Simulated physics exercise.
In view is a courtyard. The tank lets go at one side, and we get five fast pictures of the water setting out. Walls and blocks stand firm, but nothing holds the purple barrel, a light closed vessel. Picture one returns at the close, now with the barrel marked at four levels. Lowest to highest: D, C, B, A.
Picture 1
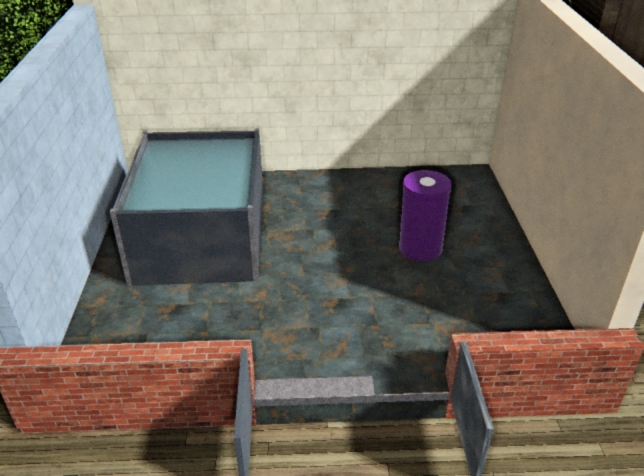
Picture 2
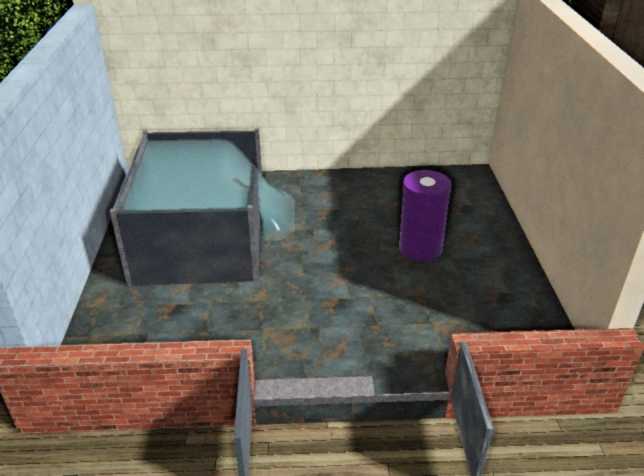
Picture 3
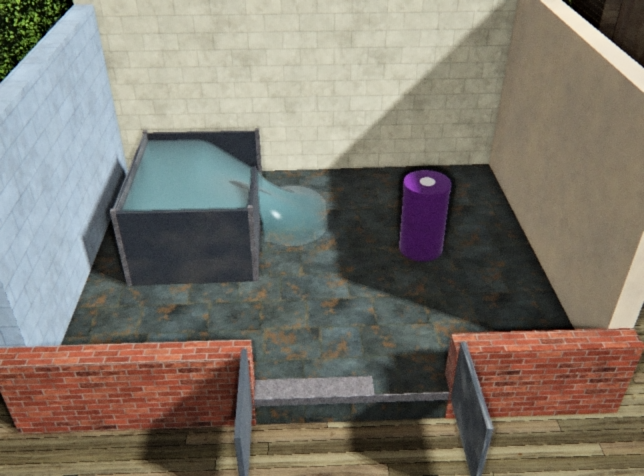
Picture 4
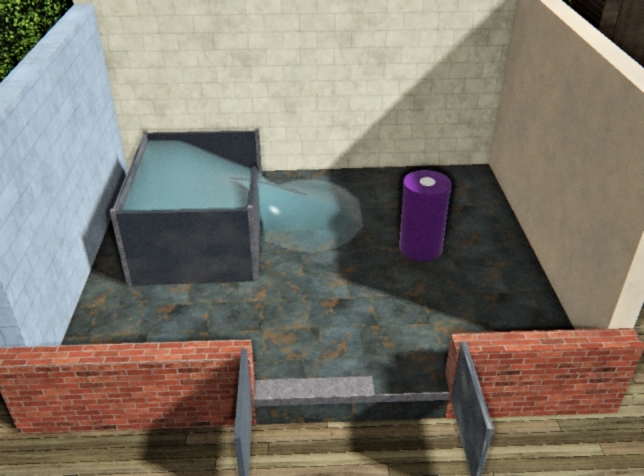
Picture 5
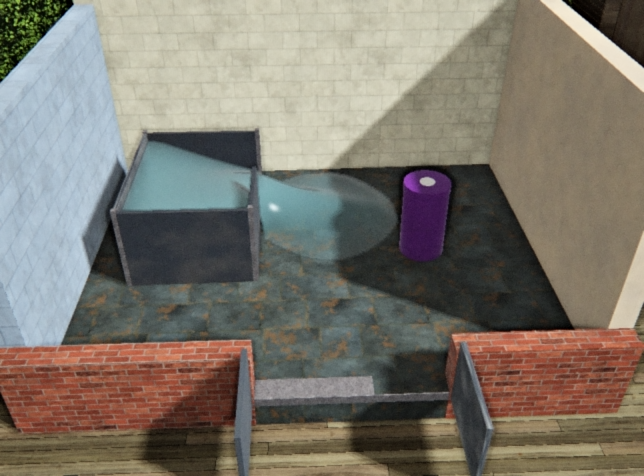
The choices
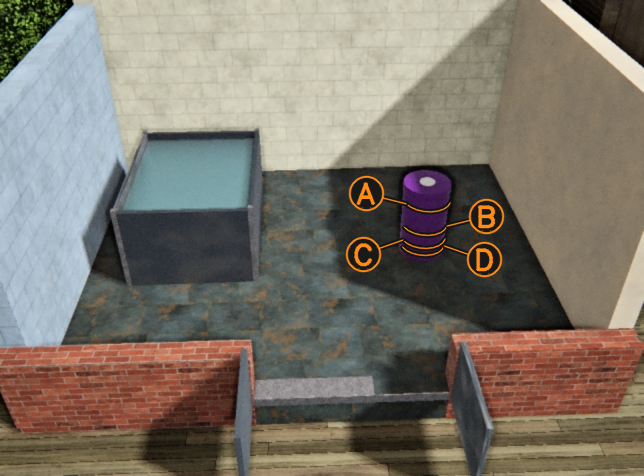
We see a walled courtyard with a full tank of water on the left, a purple barrel on the right and an open gate in front. Water pours from the tank's right side and spreads across the ground toward the barrel.
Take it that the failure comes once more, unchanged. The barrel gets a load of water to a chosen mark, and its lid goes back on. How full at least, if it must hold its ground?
Take B.
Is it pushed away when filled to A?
No, not at all.
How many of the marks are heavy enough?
Two.
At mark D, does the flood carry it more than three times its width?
Yes.
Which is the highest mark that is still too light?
It is C.
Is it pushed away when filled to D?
Yes.
On the marked copy, A at (431, 211); B at (428, 235); C at (426, 248); D at (425, 255); from the bottom up D, C, B, A.
For mark A, it does not move.
For mark B, it does not move.
For mark C, it is pushed about 3 times its own width away.
For mark D, it is pushed about 5 times its own width away.
